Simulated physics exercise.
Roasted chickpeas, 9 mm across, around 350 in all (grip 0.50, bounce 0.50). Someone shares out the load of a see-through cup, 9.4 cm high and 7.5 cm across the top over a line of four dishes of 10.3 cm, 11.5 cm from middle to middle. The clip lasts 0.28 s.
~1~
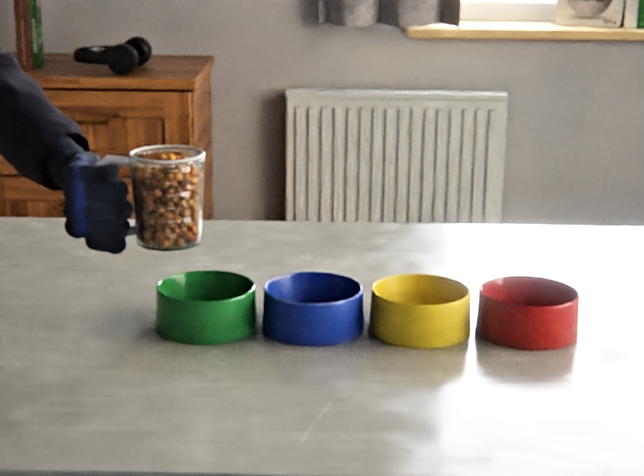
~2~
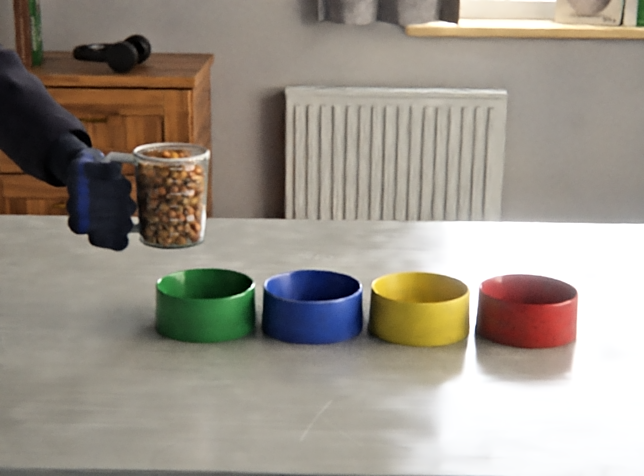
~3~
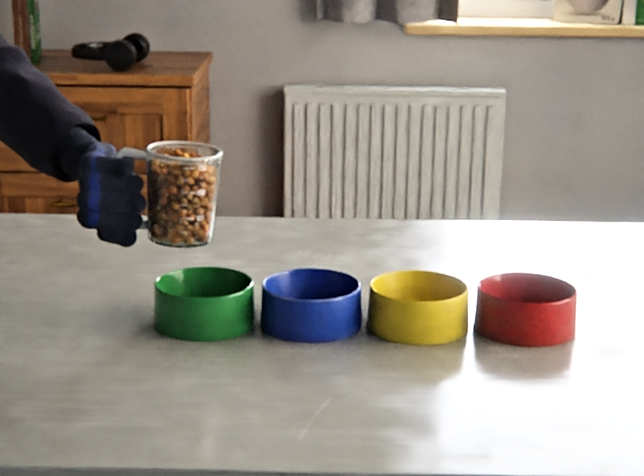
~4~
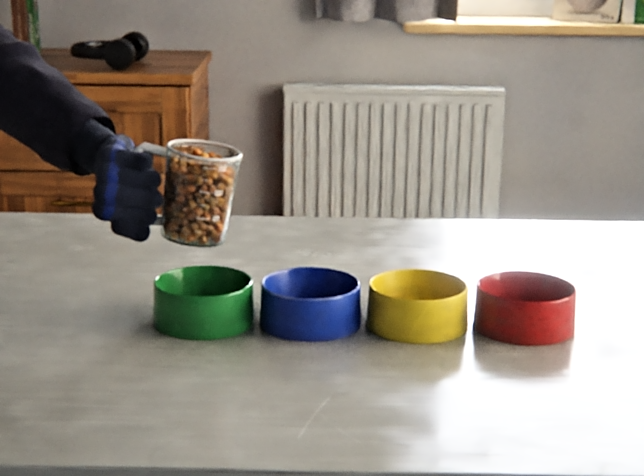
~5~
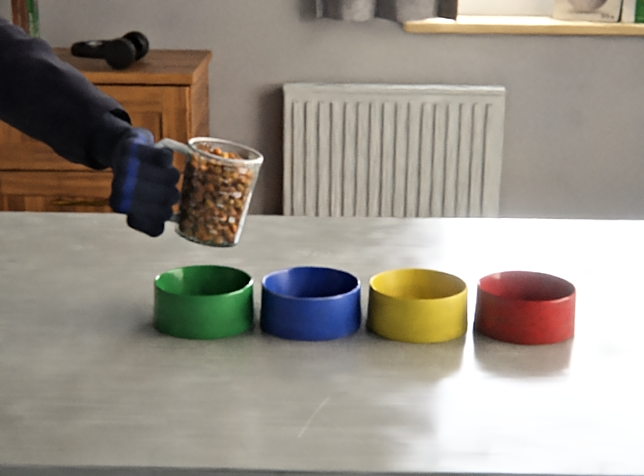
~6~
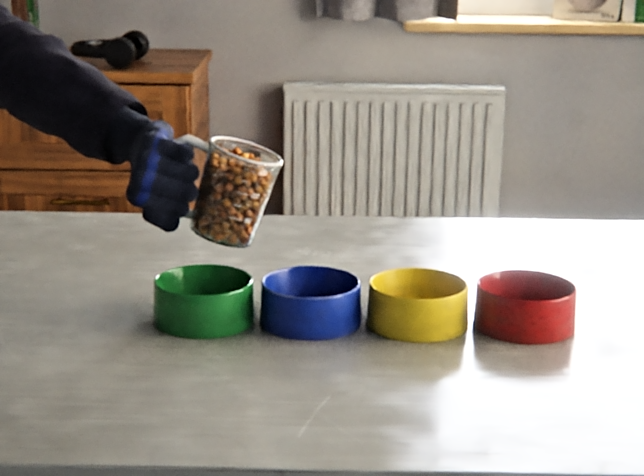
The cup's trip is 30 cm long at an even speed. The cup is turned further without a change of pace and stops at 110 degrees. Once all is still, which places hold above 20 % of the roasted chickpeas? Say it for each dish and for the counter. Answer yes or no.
Red: Yes, blue: No, green: No, yellow: No, counter: No.
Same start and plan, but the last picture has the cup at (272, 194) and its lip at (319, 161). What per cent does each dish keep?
Red 100; blue 0; green 0; yellow 0.
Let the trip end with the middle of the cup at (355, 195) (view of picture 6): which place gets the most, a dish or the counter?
Most goes to: Yellow.
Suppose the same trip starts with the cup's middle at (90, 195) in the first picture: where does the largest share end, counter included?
Most goes to: Yellow.
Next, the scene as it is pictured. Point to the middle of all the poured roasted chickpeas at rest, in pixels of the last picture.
Around (517, 303).
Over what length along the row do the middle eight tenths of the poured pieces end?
Some 6 cm.
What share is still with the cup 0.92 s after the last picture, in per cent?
About 85 per cent.
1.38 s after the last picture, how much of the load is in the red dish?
Near 55 per cent so far.
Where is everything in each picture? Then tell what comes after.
The first frame shows cup at (168, 198), tilt 0 degrees, lip at (203, 155), moved 0.0 cm; middle of the pieces at (169, 204); green dish at (206, 286); blue dish at (313, 288); yellow dish at (421, 290); red dish at (529, 291).
The second frame shows cup at (172, 196), tilt 1 degrees, lip at (207, 153), moved 0.4 cm; middle of the pieces at (173, 202).
The third frame shows cup at (182, 195), tilt 4 degrees, lip at (221, 154), moved 1.7 cm; middle of the pieces at (183, 201).
The fourth frame shows cup at (199, 194), tilt 8 degrees, lip at (240, 156), moved 3.5 cm; middle of the pieces at (199, 200).
The fifth frame shows cup at (216, 193), tilt 13 degrees, lip at (261, 159), moved 5.2 cm; middle of the pieces at (216, 200).
The sixth frame shows cup at (233, 193), tilt 17 degrees, lip at (281, 162), moved 7.1 cm; middle of the pieces at (233, 200); green dish at (204, 280); blue dish at (311, 282); yellow dish at (419, 284); red dish at (526, 285).
Then, 0.55 s after the last picture, tilt 61 degrees; cup holds 100 %.
Then, 0.92 s after the last picture, tilt 90 degrees; cup holds 85 %, red 10 %.
Then, 1.38 s after the last picture, tilt 110 degrees; cup holds 45 %, red 55 %.
In the end, red 100 %, blue 0 %, green 0 %, yellow 0 %, counter 0 %.
